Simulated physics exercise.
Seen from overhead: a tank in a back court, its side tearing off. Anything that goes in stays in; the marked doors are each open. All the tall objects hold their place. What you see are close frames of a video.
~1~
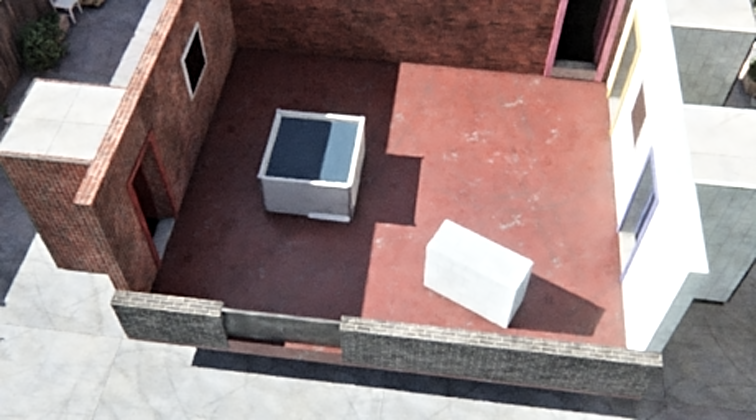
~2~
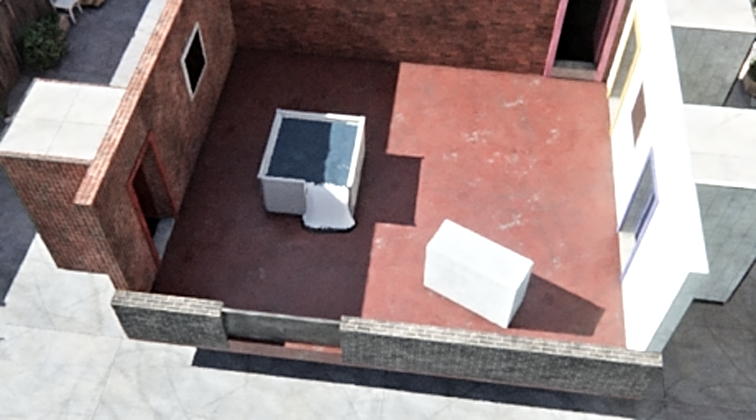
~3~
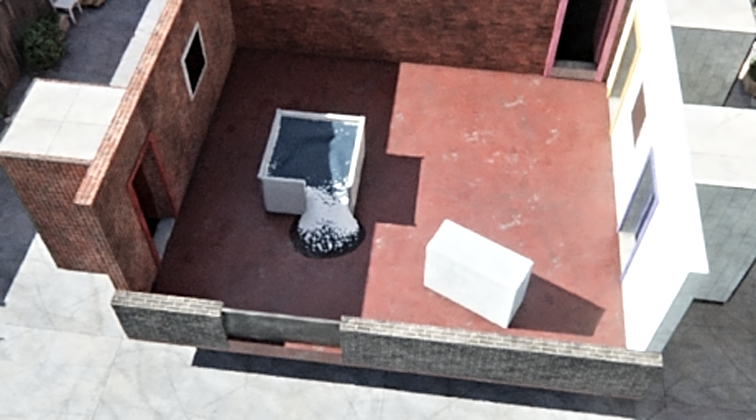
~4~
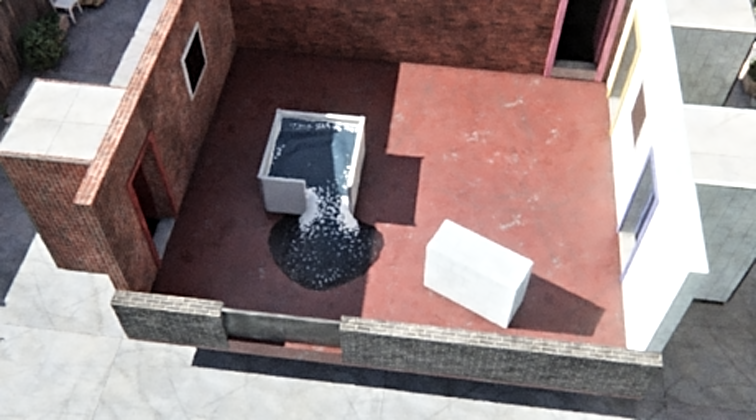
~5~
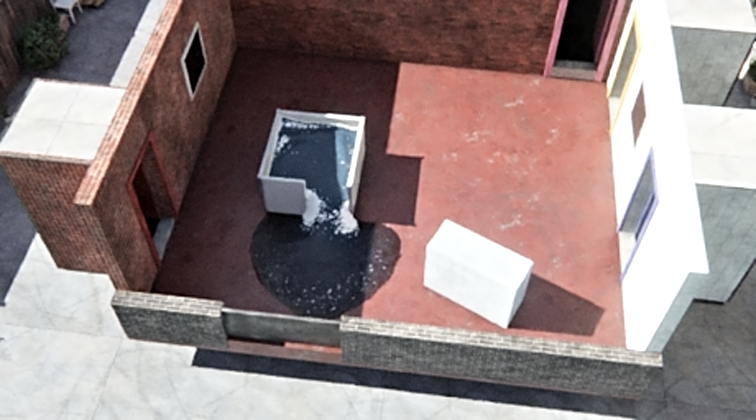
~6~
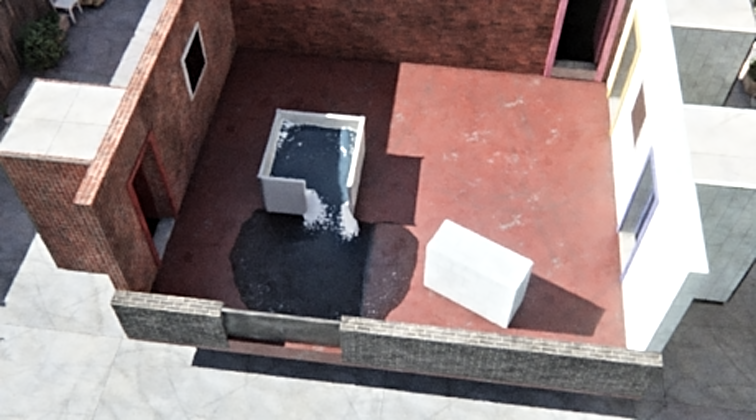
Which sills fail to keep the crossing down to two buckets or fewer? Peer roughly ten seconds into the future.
The yellow door keeps it down; the red door keeps it down; the blue door keeps it down; the pink door keeps it down.
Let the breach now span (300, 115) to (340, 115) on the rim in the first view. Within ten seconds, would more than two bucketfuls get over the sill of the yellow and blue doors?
Yellow door: Exceeds the limit; blue door: Falls short.
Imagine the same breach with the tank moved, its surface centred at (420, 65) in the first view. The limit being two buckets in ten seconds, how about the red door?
Red: Undershoots.
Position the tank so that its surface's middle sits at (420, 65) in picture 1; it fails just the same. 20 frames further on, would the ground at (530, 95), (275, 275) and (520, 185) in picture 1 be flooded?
Going through them in turn: Still bare, waterlogged and waterlogged.
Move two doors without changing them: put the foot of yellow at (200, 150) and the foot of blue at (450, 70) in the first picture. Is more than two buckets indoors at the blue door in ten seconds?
Note: Blue does not reach the limit.
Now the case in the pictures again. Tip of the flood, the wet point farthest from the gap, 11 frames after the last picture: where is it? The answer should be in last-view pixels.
The wet point farthest out is around (625, 374).
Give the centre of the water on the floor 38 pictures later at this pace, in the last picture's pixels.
My guess is about (381, 240).
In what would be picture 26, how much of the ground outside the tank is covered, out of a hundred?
Around 35 percent, give or take.
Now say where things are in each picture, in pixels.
The first picture shows the tank at (313, 150) is whole and still.
In the second picture, water pours out at (328, 203) and has run to (354, 223).
In the third picture, water pours out at (328, 205) and has run to (309, 252).
In the fourth picture, the front is at (328, 285), out from the gap at (328, 206).
In the fifth picture, the front is at a hidden place, out from the gap at (328, 206).
In the sixth picture, water pours out at (328, 206) and has run to a hidden place.
A moment on, water covers 15 % of the floor; the yellow door not reached, the red door not reached, the blue door not reached, the pink door not reached.
Next, water covers 20 % of the floor; the yellow door not reached, the red door wet at the sill, nothing in, the blue door not reached, the pink door not reached.
Then, water covers 35 % of the floor; the yellow door not reached, the red door wet at the sill, nothing in, the blue door wet at the sill, nothing in, the pink door not reached.
Later, water covers 65 % of the floor; the yellow door wet at the sill, nothing in, the red door under two buckets in, the blue door wet at the sill, nothing in, the pink door not reached.
In the end, water covers 90 % of the floor; the yellow door under two buckets in, the red door under two buckets in, the blue door wet at the sill, nothing in, the pink door wet at the sill, nothing in.
